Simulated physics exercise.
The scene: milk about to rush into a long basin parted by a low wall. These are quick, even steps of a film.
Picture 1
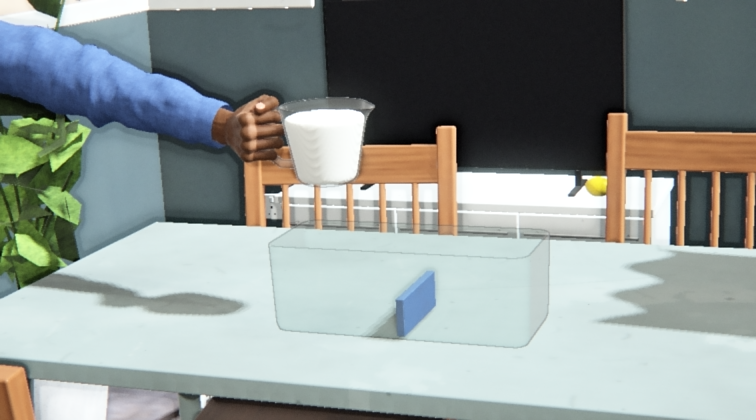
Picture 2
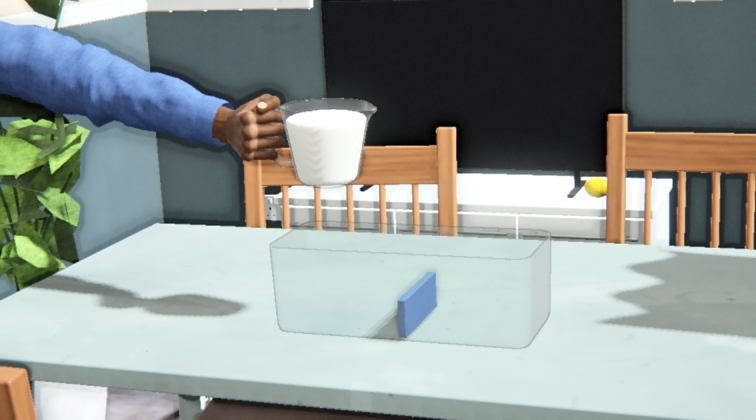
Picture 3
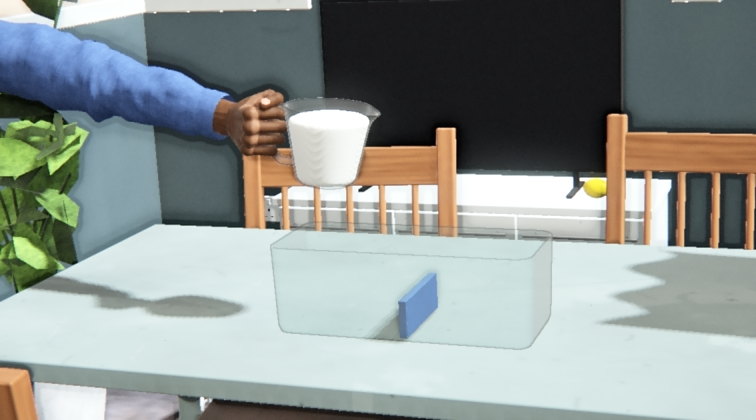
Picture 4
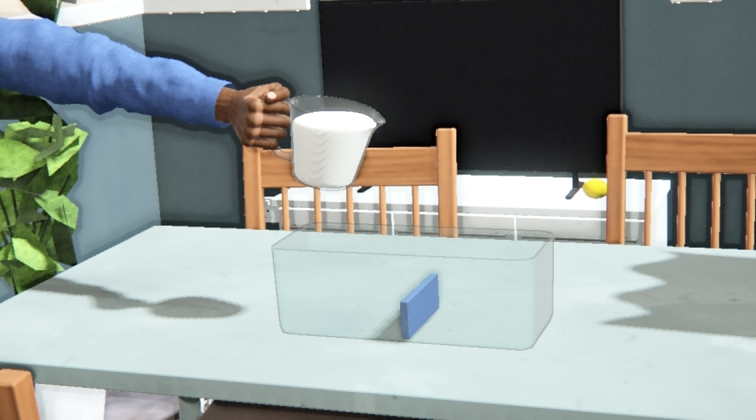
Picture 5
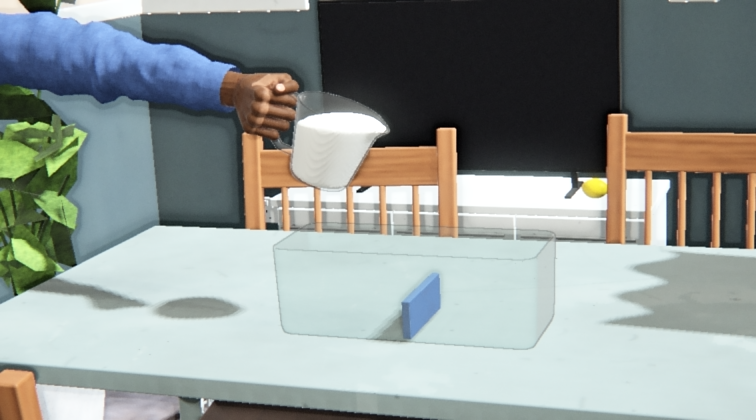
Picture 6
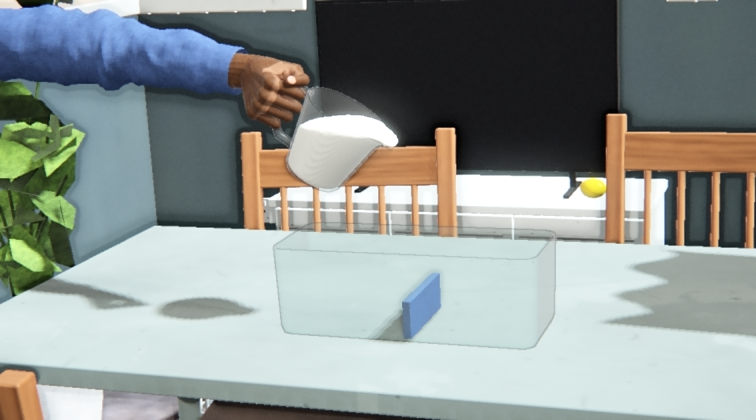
The clip shows a hand in a blue sleeve holding a clear measuring jug of milk above a long transparent basin with a low blue wall inside, then tilting the jug rightward, slowly at first and then more steeply.
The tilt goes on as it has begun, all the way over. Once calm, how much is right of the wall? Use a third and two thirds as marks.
In the end between a third and two thirds is right of the wall.
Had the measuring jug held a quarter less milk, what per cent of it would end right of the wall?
Near 30 %.
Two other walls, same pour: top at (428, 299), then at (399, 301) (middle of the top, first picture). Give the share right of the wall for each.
First some 35, then 75 per cent.
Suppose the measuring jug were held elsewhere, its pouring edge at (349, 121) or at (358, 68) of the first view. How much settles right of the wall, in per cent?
About 10 and 40 per cent.
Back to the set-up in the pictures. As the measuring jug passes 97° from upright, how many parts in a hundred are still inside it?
Near 35 %.
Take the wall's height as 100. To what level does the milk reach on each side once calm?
Some 20 per cent left and 20 right.
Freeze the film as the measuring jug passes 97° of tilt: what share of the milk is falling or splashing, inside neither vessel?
Roughly 25 in a hundred.
A moment on, the measuring jug is tipped on its side and 36 per cent is still to pour, 6 is left of the wall and 32 right of it.
Next, the measuring jug is tipped right over and 1 per cent is still to pour, 49 is left of the wall and 46 right of it.
Then the measuring jug is tipped right over and 0 per cent is still to pour, 51 is left of the wall and 47 right of it.
Later the measuring jug is tipped right over and 0 per cent is still to pour, 51 is left of the wall and 47 right of it.
In the end 51 per cent lies left of the wall, 48 right of it and 1 outside.
